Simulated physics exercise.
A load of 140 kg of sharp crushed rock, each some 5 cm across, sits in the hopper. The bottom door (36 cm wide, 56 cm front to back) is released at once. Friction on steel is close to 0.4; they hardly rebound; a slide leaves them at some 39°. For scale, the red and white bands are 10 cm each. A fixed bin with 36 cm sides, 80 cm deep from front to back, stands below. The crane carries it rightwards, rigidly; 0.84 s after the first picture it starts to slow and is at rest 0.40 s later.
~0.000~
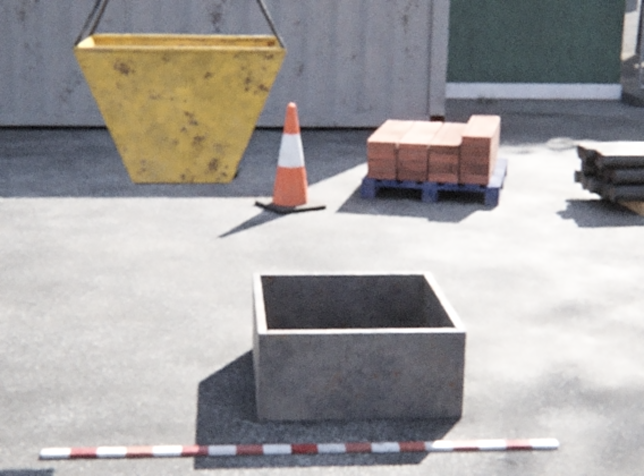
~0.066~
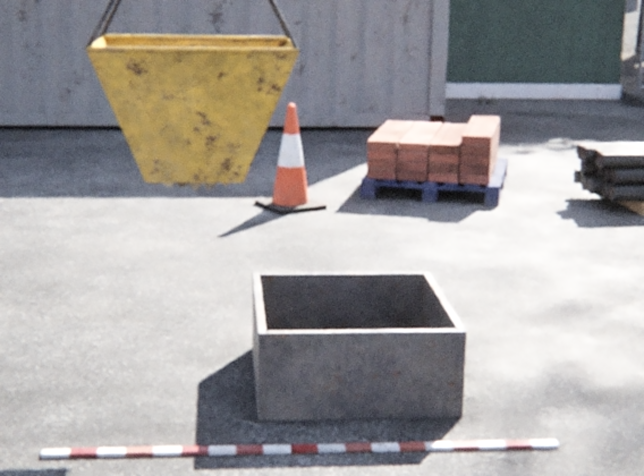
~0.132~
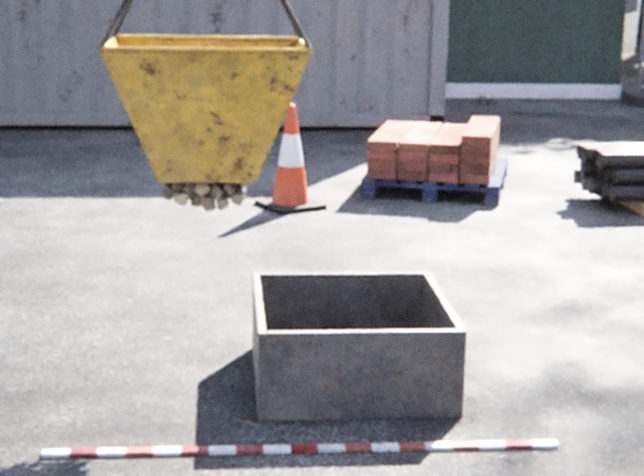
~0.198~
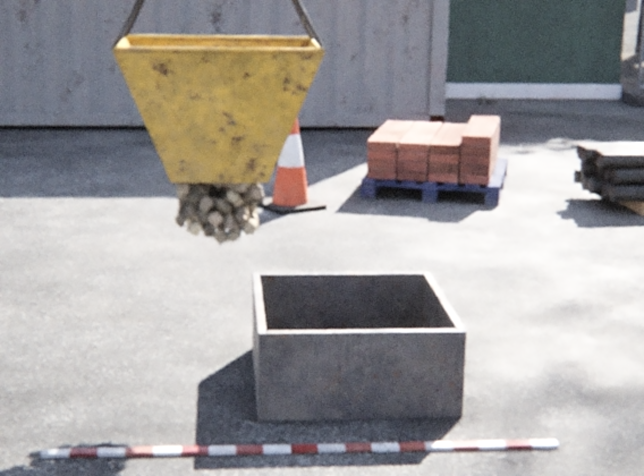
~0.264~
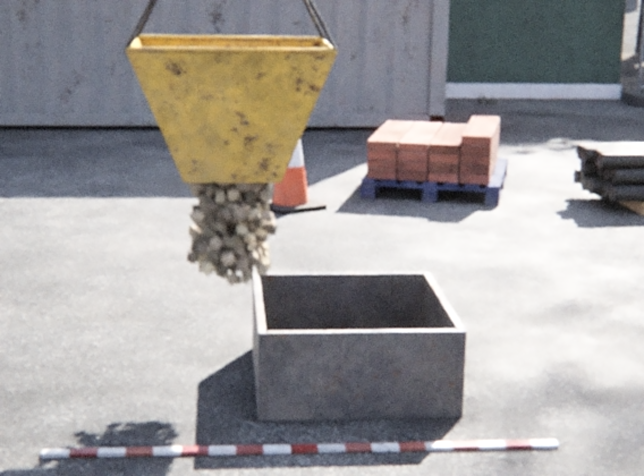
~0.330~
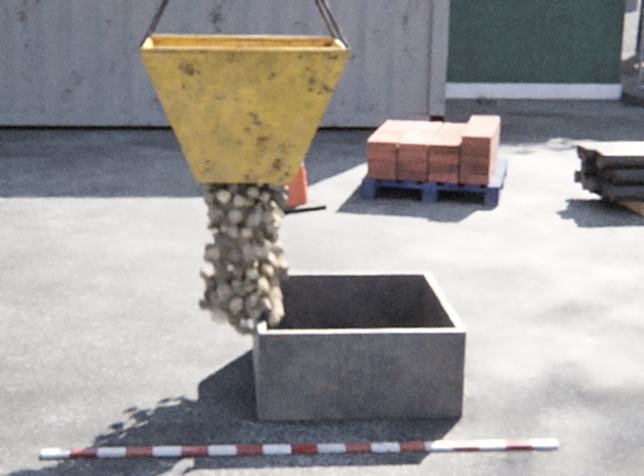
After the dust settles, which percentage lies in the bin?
Roughly 73 per cent ends in the bin.
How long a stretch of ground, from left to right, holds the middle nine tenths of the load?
About 110 cm.
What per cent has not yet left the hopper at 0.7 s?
About 0 per cent.
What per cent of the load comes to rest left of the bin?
About 25 per cent.
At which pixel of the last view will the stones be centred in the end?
Near (309, 361).
After 0.7 s, 0 % in the hopper, 27 % falling or lying left of the bin, 73 % falling or lying in the bin; the stones farthest right are at (408, 361).
After 1.1 s, 0 % in the hopper, 27 % falling or lying left of the bin, 73 % falling or lying in the bin; the stones farthest right are at (430, 360).
After 1.7 s, 0 % in the hopper, 27 % falling or lying left of the bin, 73 % falling or lying in the bin; the stones farthest right are at (430, 355).
After 2.6 s, 0 % in the hopper, 27 % falling or lying left of the bin, 73 % falling or lying in the bin; the stones farthest right are at (430, 355).
After 4.5 s, 0 % in the hopper, 27 % left of the bin, 73 % in the bin; the stones farthest right are at (430, 355).
